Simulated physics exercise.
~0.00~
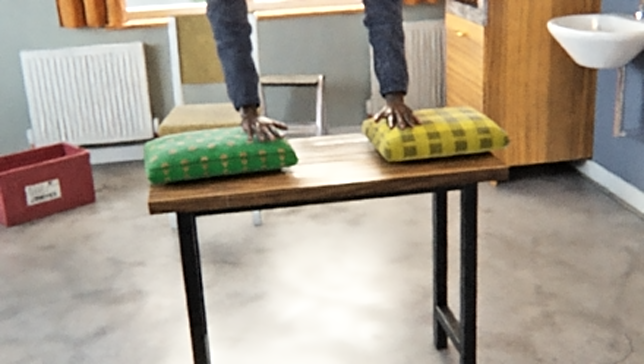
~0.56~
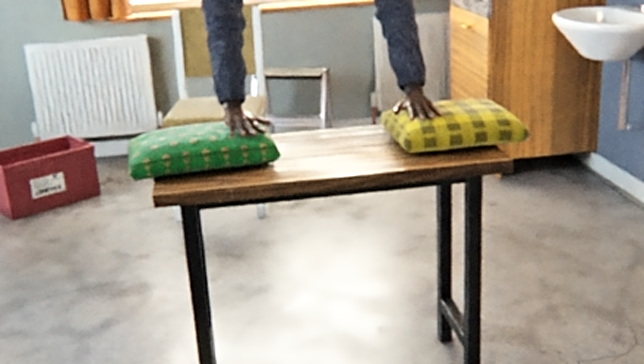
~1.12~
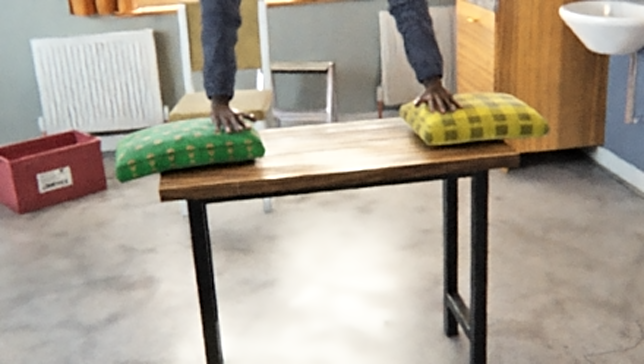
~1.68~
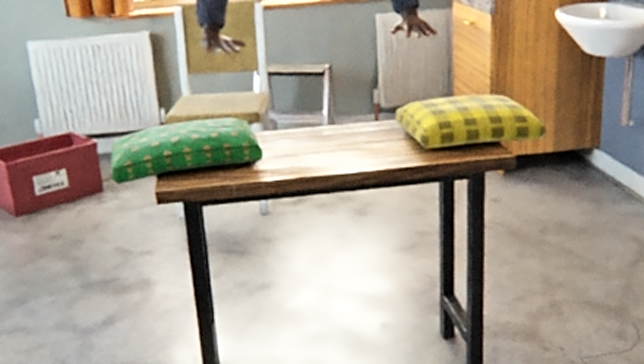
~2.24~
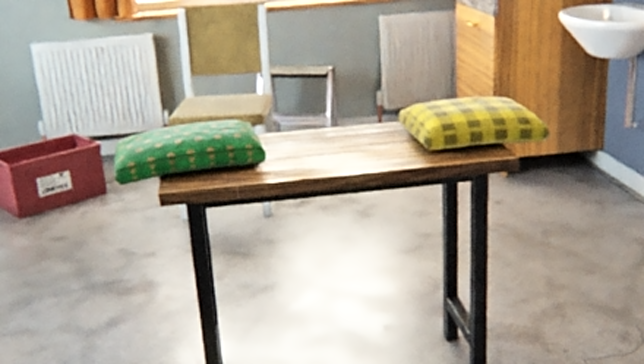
At first, a person's hands rest on a green pillow and a yellow checked cushion, both lying on a wooden bench with dark legs. The hands slide them apart, the green pillow moving left and the yellow cushion moving right. They keep spreading until each one pokes out past its own end of the bench. Then the hands let go, lift, and draw back out of view. The green pillow and the yellow cushion both stay on top of the bench, lying still at opposite ends with the wood bare between them.
